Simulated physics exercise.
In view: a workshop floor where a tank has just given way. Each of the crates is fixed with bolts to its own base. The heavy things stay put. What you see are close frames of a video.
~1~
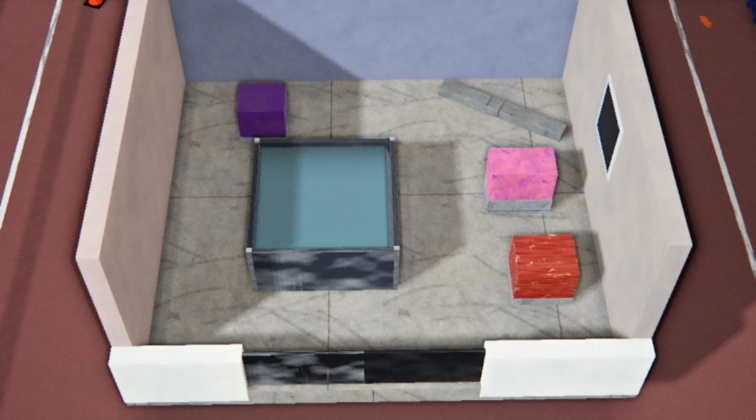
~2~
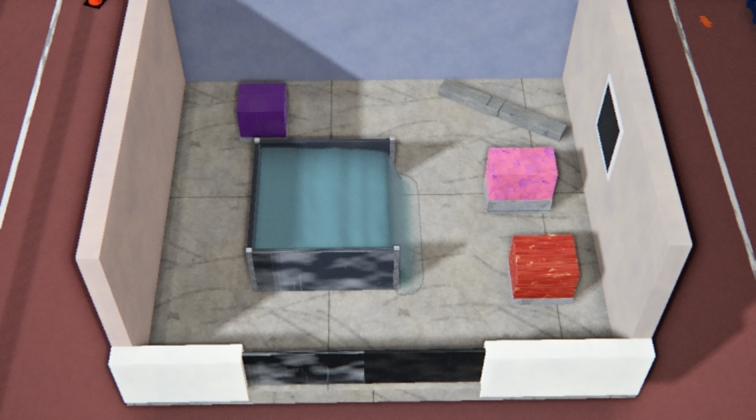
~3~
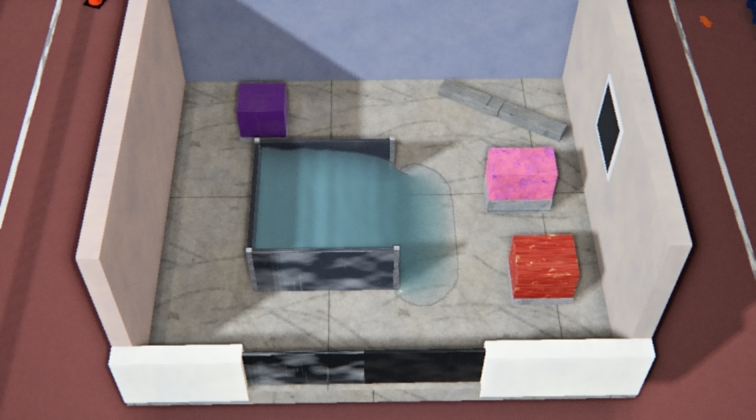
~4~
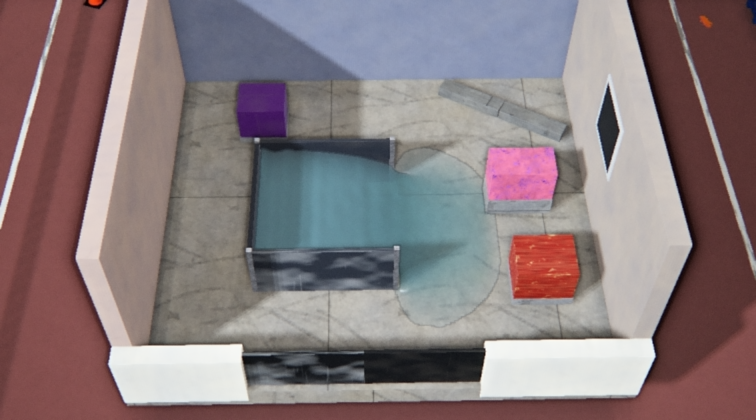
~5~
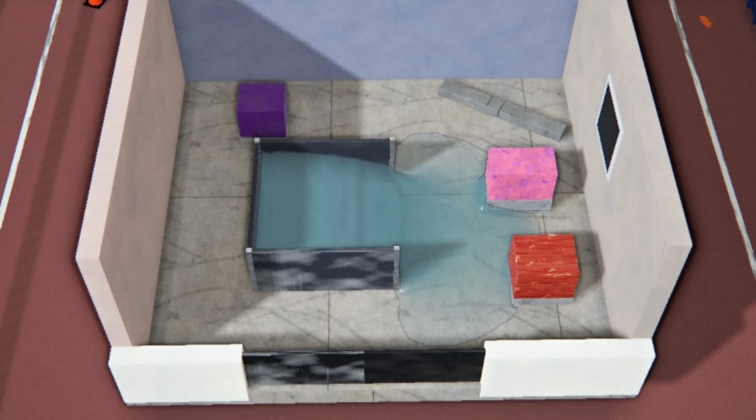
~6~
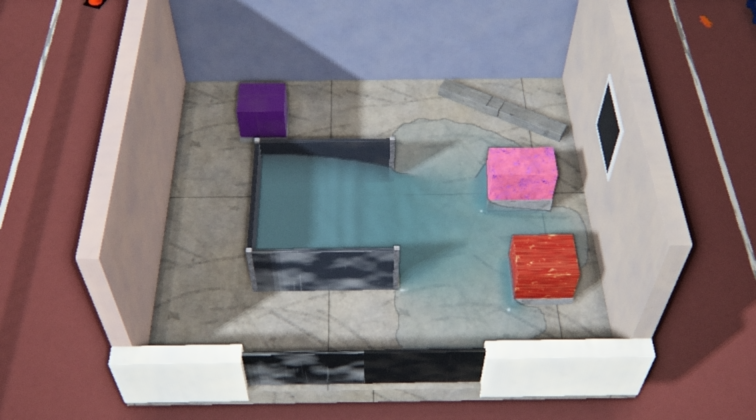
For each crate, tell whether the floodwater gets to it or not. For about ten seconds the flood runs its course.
Result: Pink crate: Doused, purple crate: Doused, red crate: Doused.
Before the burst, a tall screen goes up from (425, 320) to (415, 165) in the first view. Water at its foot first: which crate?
The purple crate gets it first.
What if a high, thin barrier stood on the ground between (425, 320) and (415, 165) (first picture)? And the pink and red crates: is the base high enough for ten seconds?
Summary - pink crate: Not flooded; red crate: Not flooded.
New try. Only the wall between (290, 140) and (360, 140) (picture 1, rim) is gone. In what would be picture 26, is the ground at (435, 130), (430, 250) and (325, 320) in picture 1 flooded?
Taking the points one after the other, they come out inundated, not soaked and not soaked.
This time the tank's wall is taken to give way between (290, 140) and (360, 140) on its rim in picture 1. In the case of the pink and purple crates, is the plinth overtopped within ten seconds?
My reading: Pink stays untouched, purple gets drenched.
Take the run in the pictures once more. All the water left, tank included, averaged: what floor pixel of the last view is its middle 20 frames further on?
The water's middle lies around (458, 221).
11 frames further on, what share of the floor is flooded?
Roughly 45 percent, I reckon.
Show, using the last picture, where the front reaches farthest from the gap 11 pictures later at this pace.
(553, 84).
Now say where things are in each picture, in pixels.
In the first picture, the open tank at (324, 197) is whole and still.
In the second picture, the front is at (396, 177), out from the gap at (392, 218).
In the third picture, the front is at (421, 170), out from the gap at (391, 221).
In the fourth picture, the front is at (457, 164), out from the gap at (391, 223).
In the fifth picture, the front is at a hidden place, out from the gap at (391, 223).
In the sixth picture, water pours out at (391, 223) and has run to (581, 241).
A moment on, water covers 40 % of the floor; the pink crate water round its plinth, the purple crate not reached, the red crate water round its plinth.
Next, water covers 45 % of the floor; the pink crate water round its plinth, the purple crate not reached, the red crate water round its plinth.
Then, water covers 70 % of the floor; the pink crate water round its plinth, the purple crate water round its plinth, the red crate water round its plinth.
Later, water covers 95 % of the floor; the pink crate water round its plinth, the purple crate water round its plinth, the red crate water round its plinth.
In the end, water covers 100 % of the floor; the pink crate was topped, the purple crate was topped, the red crate was topped.
